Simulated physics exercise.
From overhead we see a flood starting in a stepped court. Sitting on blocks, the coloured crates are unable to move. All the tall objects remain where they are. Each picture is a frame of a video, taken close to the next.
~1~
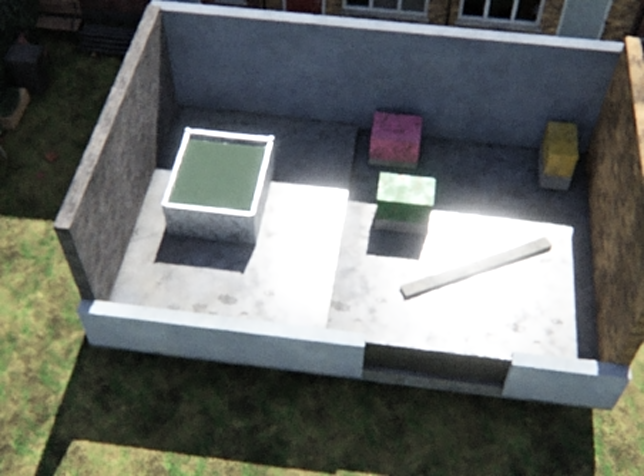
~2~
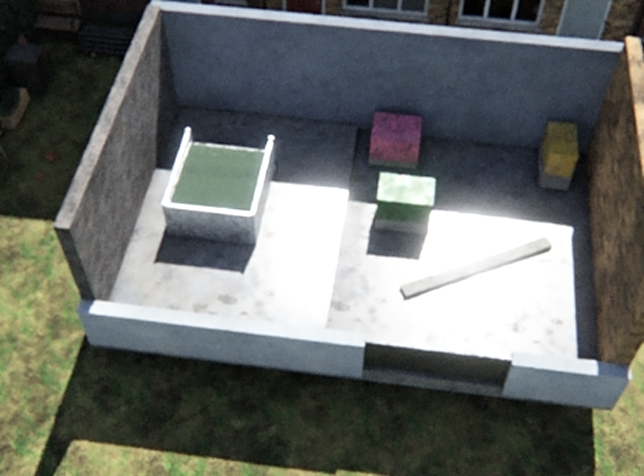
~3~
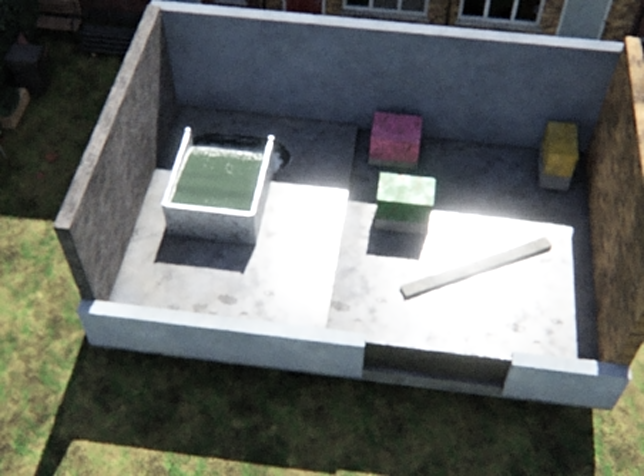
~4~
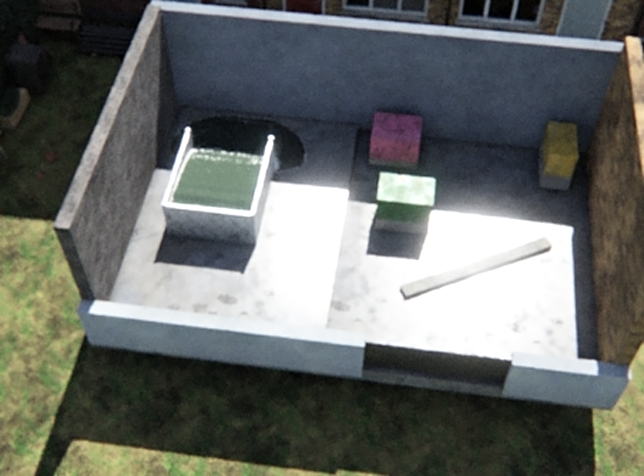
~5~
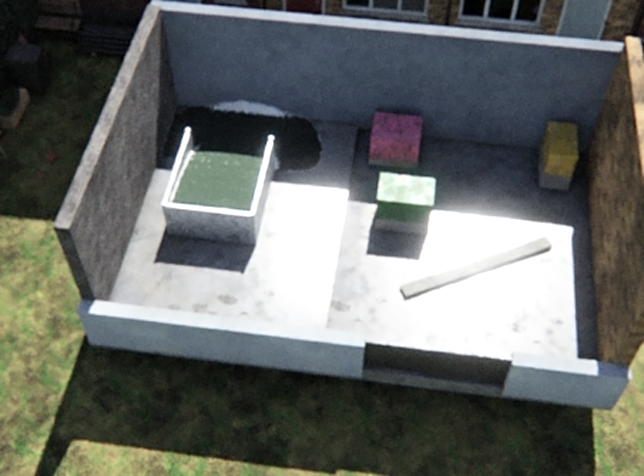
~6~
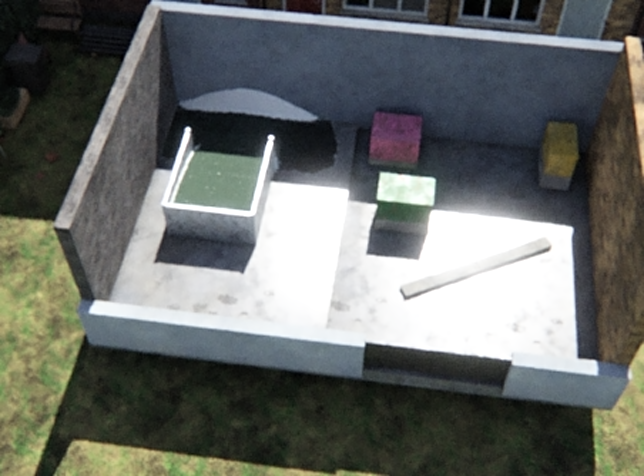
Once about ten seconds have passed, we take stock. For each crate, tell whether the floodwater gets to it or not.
Crate by crate: Green crate - not reached; pink crate - reached; yellow crate - not reached.
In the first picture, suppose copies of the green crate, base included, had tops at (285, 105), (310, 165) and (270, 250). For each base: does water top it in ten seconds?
In the listed order, the first crate gets reached, the second remains untouched, while the third remains untouched.
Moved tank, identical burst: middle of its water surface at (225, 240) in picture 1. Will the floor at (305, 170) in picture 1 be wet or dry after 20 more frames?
Submerged.
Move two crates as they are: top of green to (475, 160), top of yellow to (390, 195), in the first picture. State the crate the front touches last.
It should be the one in green.
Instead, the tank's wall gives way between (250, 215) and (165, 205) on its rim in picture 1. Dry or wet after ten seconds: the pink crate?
In my view the pink one is never reached.
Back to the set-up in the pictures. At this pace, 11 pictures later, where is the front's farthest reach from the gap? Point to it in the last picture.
Point: (523, 147) in the last picture's pixels.
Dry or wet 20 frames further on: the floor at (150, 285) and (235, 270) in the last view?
Swamped, then clear.
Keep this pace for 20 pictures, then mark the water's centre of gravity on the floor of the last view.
Roughly (271, 178).
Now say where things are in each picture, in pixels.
The tank at (220, 174) is whole and still, in the first picture.
The front is at (275, 164), out from the gap on the tank's far side, in the second picture.
The front is at (284, 151), out from the gap on the tank's far side, in the third picture.
The front is at (288, 132), out from the gap on the tank's far side, in the fourth picture.
Water pours out on the tank's far side and has run to (300, 118), in the fifth picture.
Water pours out on the tank's far side and has run to (327, 121), in the sixth picture.
A moment on, water covers 15 % of the floor; the green crate not reached, the pink crate water round its plinth, the yellow crate not reached.
Next, water covers 25 % of the floor; the green crate water round its plinth, the pink crate water round its plinth, the yellow crate not reached.
Then, water covers 50 % of the floor; the green crate water round its plinth, the pink crate water round its plinth, the yellow crate water round its plinth.
Later, water covers 80 % of the floor; the green crate water round its plinth, the pink crate water round its plinth, the yellow crate water round its plinth.
In the end, water covers 90 % of the floor; the green crate stayed above the water, the pink crate was topped, the yellow crate stayed above the water.
